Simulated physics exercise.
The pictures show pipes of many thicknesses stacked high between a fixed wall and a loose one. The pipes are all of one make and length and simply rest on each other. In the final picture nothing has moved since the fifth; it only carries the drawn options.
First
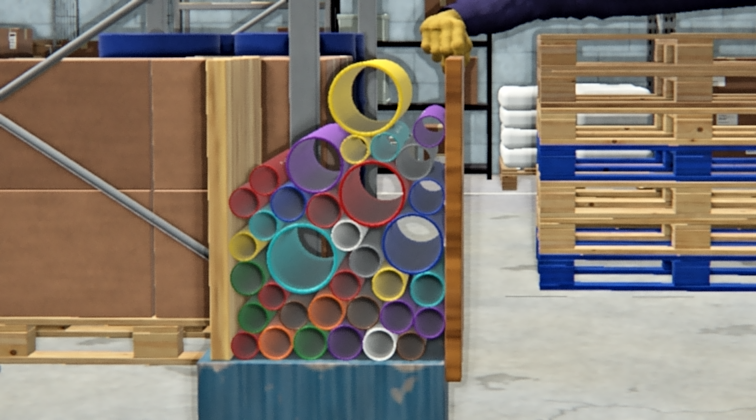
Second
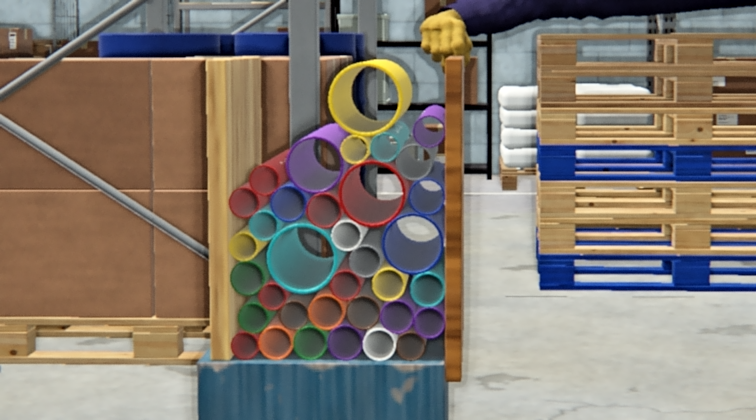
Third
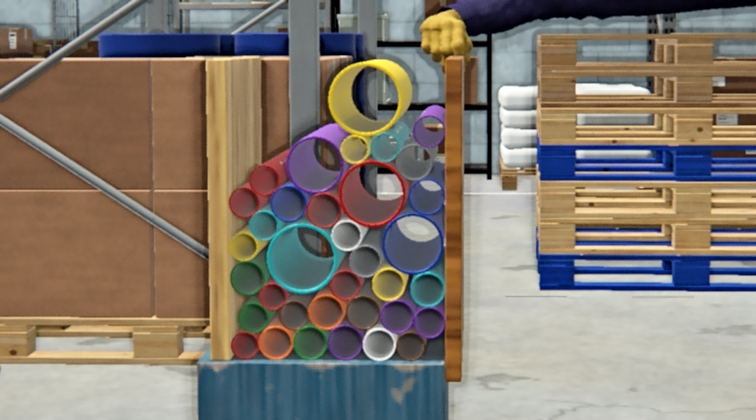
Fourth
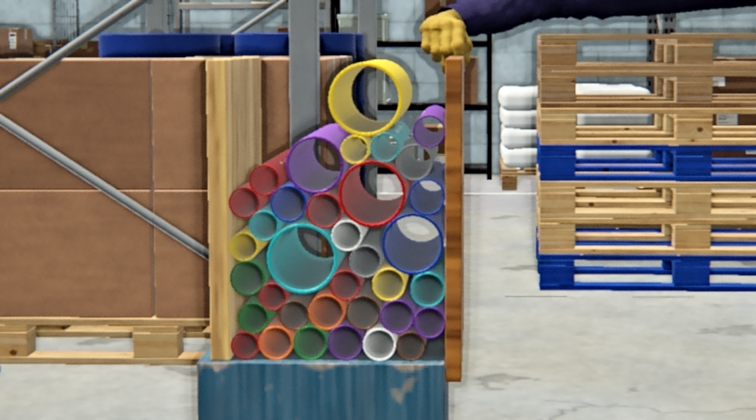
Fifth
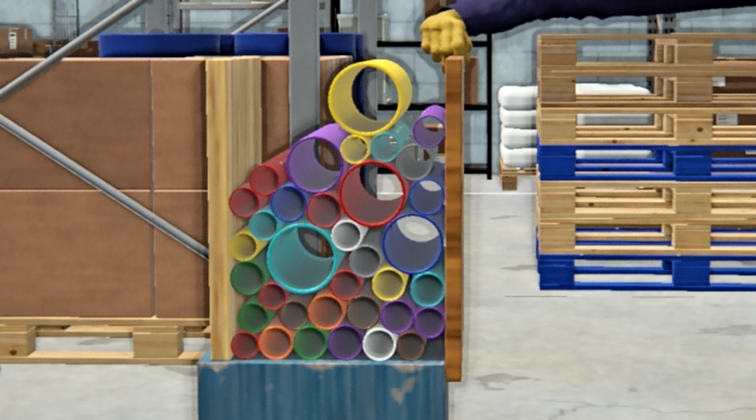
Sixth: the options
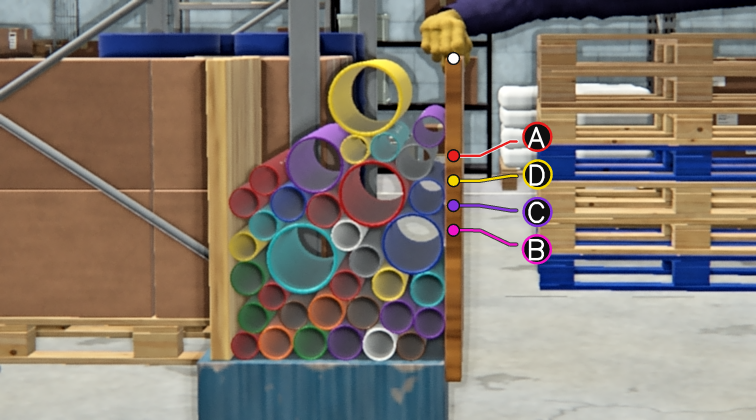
A gloved hand rested on top of an upright wooden board at the right side of a stack of colorful pipes, with a big yellow one on top, and nothing visibly moved.
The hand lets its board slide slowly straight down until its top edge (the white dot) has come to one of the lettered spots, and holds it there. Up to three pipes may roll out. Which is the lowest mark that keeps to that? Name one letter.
Slide it to C.
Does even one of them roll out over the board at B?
At B: Yes.
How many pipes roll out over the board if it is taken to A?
The count is none.
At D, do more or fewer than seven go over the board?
It loses fewer than seven.
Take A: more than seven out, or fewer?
It loses fewer than seven.
On the marked copy, A at (453, 156); B at (453, 230); C at (453, 206); D at (453, 181); the white dot at (453, 59).
Following C. Soon after the start, top of the board (446, 124).
Later, top of the board (446, 198).
In the end, top of the board (446, 205), one out over the board.
As for the rest, A none out over the board; B more than three out over the board; D none out over the board.
